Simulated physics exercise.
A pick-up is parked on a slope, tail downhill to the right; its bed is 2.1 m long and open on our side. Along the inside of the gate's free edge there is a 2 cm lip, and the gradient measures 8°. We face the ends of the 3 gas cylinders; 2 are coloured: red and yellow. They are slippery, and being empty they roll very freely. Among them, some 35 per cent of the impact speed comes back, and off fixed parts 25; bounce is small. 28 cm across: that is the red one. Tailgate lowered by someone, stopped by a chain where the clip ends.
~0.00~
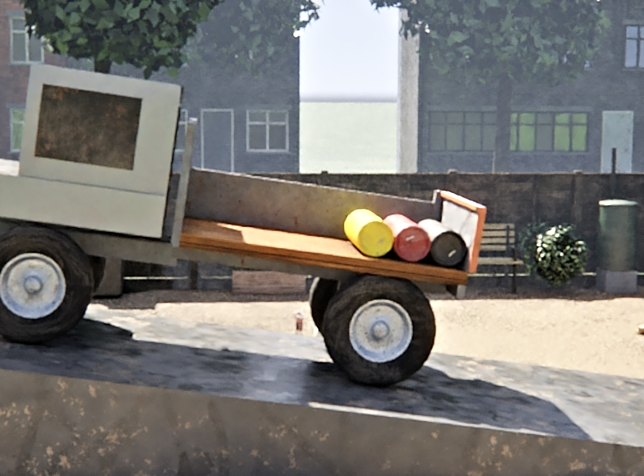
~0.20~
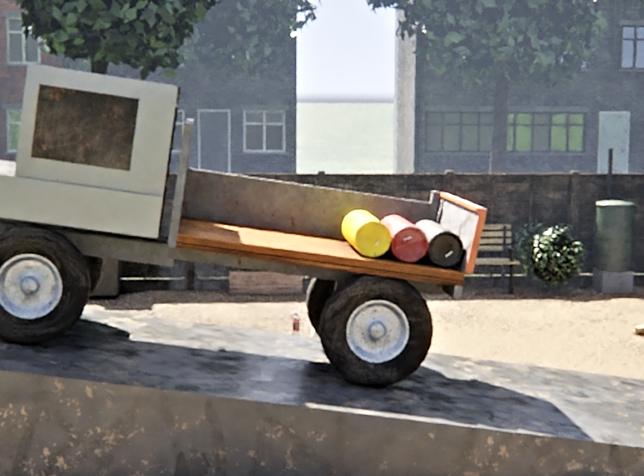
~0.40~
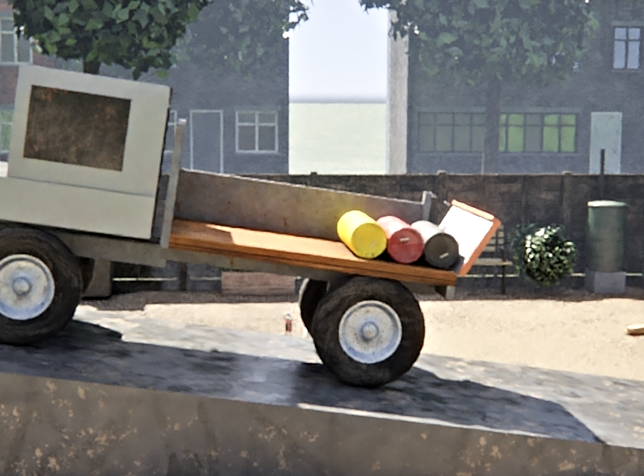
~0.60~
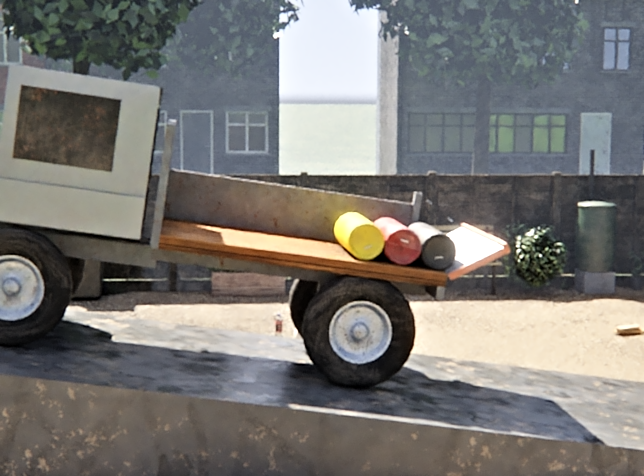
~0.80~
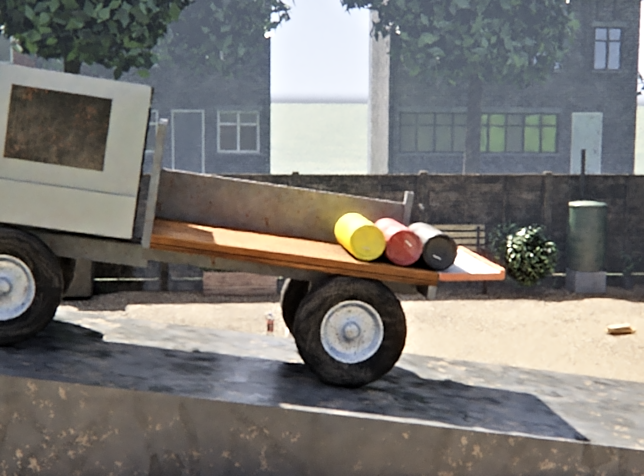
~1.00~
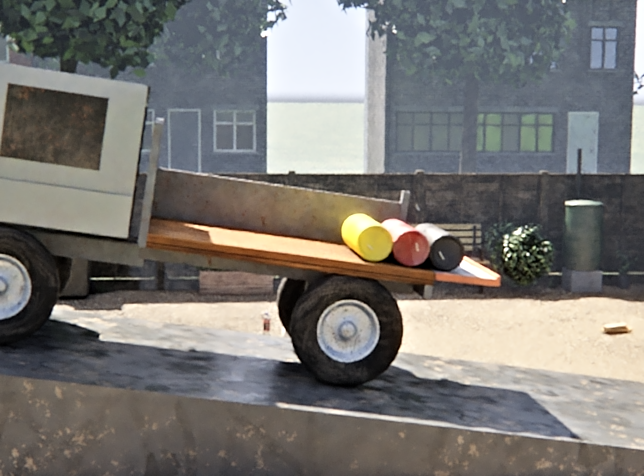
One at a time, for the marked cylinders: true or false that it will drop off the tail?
Red cylinder: True. Yellow: True.
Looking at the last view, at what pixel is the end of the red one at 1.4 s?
(442, 252), roughly.
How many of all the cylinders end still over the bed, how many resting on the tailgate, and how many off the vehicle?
0, 0, 3.
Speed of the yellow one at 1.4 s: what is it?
Around 0.7 m/s.
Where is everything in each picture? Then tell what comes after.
Red (412, 244), yellow (376, 239); gate 82° above level, tip at (482, 210); 3 of the 3 make up the bottom layer on the bed, in the first picture.
Red (410, 244), yellow (373, 239); gate 78° above level, tip at (483, 211), in the second picture.
Red (406, 245), yellow (369, 240); gate 56° above level, tip at (497, 222), in the third picture.
Red (403, 247), yellow (366, 242); gate 25° above level, tip at (506, 249), in the fourth picture.
Red (404, 248), yellow (368, 243); gate 0° above level, tip at (502, 276), in the fifth picture.
Red (411, 248), yellow (375, 243); gate 6° below level, tip at (497, 283), in the sixth picture.
By 1.4 s, red is on the gate, 5 cm past the hinge, rolling right; yellow is on the bed, 20 cm short of the hinge, rolling right; 0 out so far.
By 1.7 s, red is on the gate, 25 cm past the hinge, rolling right; yellow is on the bed, 5 cm short of the hinge, rolling right; 1 out so far.
By 2.2 s, red is dropping off the gate; yellow is on the gate, 30 cm past the hinge, rolling right; 2 out so far.
By 2.7 s, red is out on the ground; yellow is dropping off the gate; 3 out so far.
Finally (4.4 s), red is off the vehicle; yellow is out on the ground; 3 out so far.
